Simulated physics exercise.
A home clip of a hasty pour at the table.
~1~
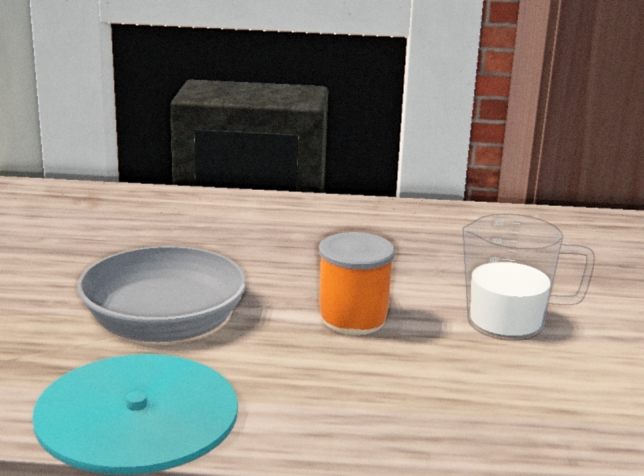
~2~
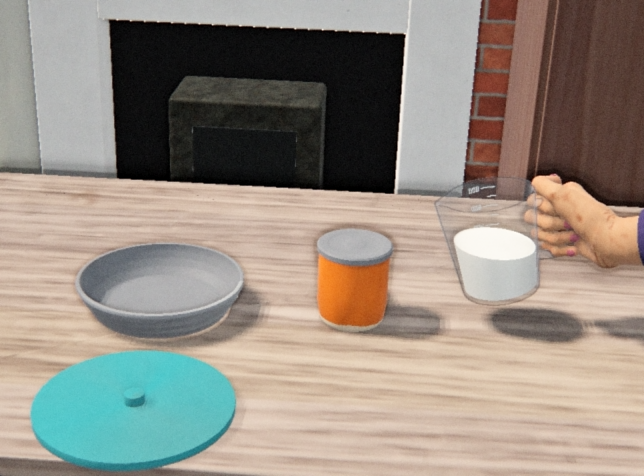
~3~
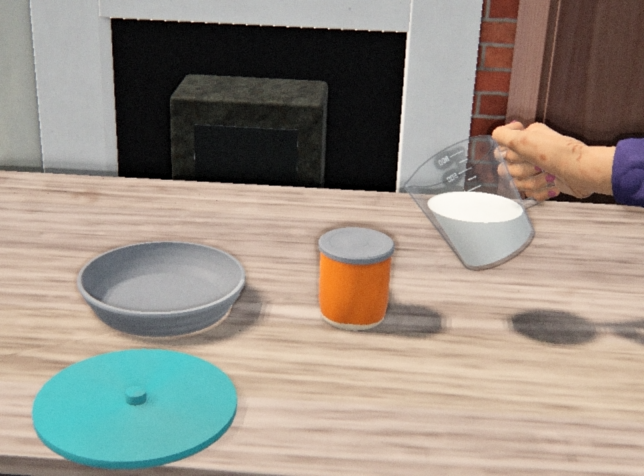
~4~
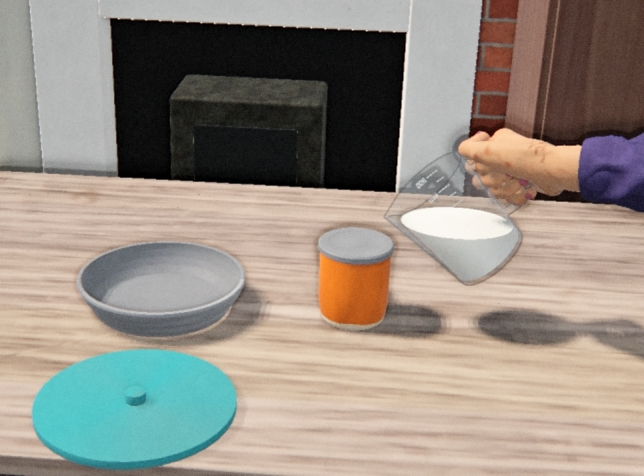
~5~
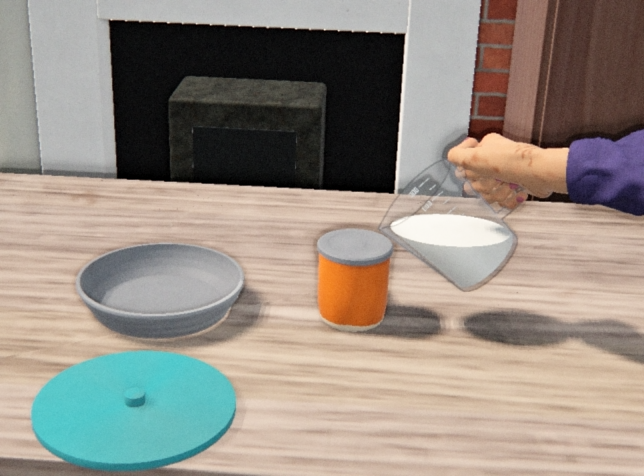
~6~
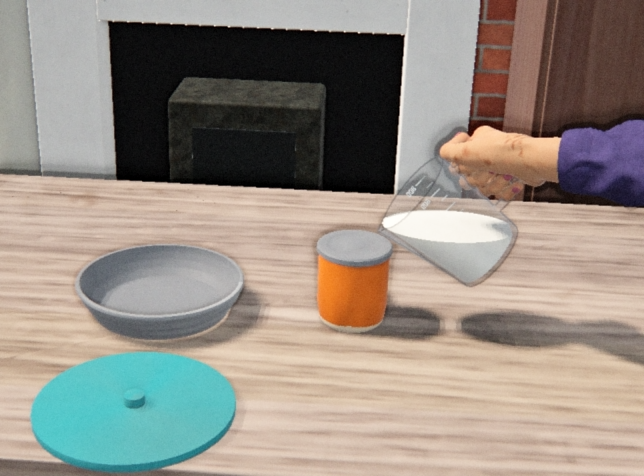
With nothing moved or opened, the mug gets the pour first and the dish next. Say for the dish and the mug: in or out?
Dish in, mug out.
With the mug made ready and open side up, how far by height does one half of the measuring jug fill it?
Going by my count, 45 in a hundred.
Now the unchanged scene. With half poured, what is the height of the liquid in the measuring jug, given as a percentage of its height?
It sits at roughly 25 per cent of the height.
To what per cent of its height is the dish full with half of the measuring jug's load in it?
Fill level: About 25 percent.
Next, it hits the lid of the mug and runs off.
After that, the milk goes into the dish.
Finally, the mug is empty, in a puddle; the dish has its share inside.
